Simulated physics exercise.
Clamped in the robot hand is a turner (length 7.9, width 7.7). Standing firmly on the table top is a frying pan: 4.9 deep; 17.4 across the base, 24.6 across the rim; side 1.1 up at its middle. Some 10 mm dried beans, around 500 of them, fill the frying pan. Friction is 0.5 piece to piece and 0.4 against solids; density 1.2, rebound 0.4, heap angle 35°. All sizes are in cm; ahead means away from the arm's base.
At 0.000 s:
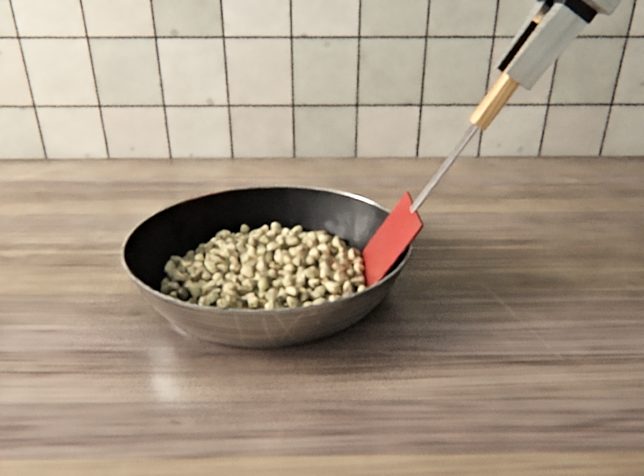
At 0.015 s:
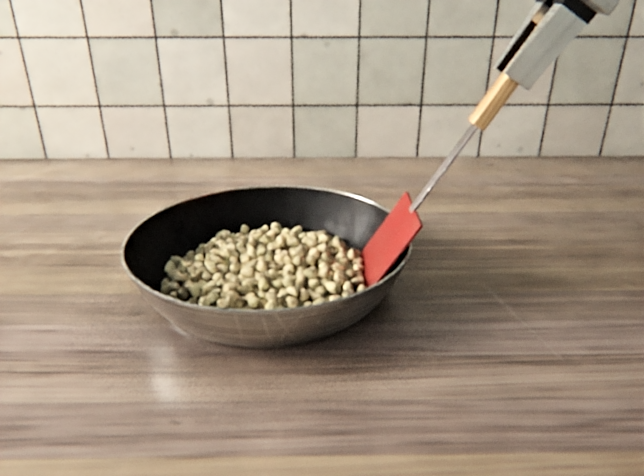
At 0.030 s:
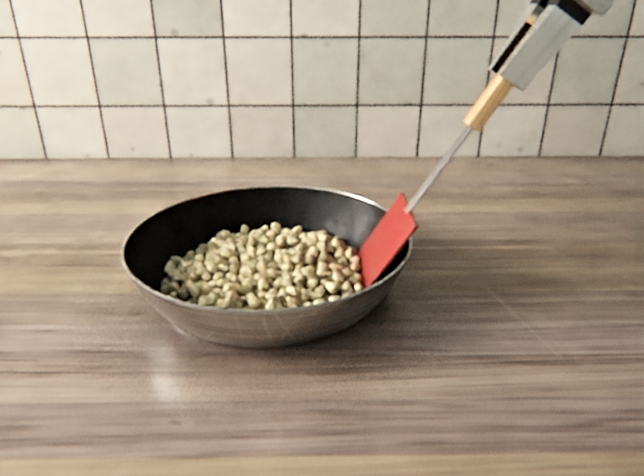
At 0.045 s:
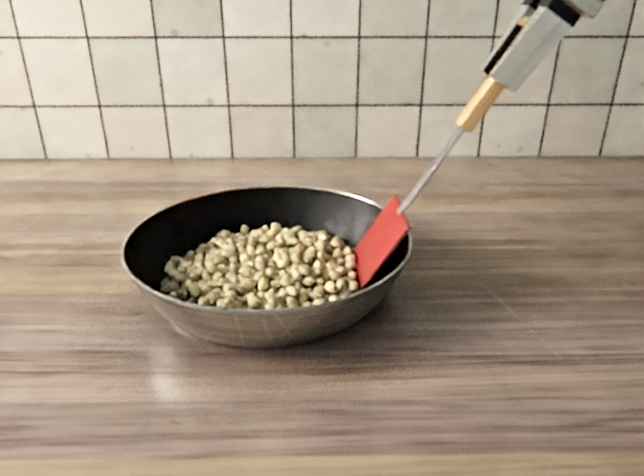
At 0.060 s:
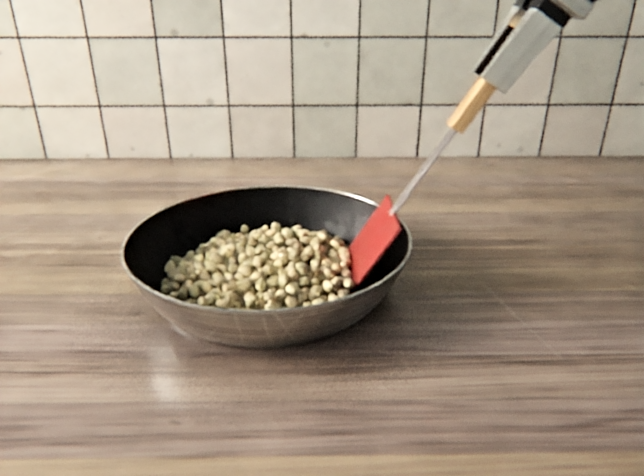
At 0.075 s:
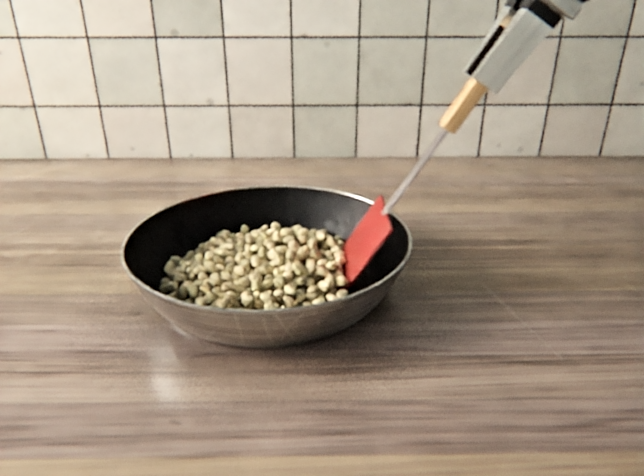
A robot arm slides a red turner slightly left against beans in a frying pan.
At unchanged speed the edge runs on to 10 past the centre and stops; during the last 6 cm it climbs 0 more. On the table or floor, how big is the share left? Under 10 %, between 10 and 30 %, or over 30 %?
Between 10 and 30 %.
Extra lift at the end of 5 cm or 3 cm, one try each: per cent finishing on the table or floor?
Result, in order: Approx. 10 % and 20 %.
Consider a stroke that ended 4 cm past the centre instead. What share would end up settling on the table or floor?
With that change, I'd expect about 0 per cent.
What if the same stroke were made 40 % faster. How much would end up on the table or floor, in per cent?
Around 30 per cent would finish on the table or floor.
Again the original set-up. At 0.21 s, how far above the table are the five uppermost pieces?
They are some 3 cm up.
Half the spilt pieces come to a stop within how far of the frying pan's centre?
About 18 cm out from the centre.
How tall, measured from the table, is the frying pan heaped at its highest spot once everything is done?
6.0 cm.
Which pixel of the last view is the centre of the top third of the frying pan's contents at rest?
About (176, 254).
After 0.21 s, sloping 58°, highest piece 3 above the table; 496 in the frying pan.
After 0.35 s, sloping 58°, highest piece 6 above the table; 496 in the frying pan.
After 0.61 s, sloping 58°, highest piece 6 above the table; 389 in the frying pan, 95 on the table or floor, 12 on the blade or in flight.
After 1.66 s, sloping 58°, highest piece 6 above the table; 389 in the frying pan, 107 on the table or floor.
In the end, 389 in the frying pan, 107 on the table or floor. That is 22 % on the table or floor.
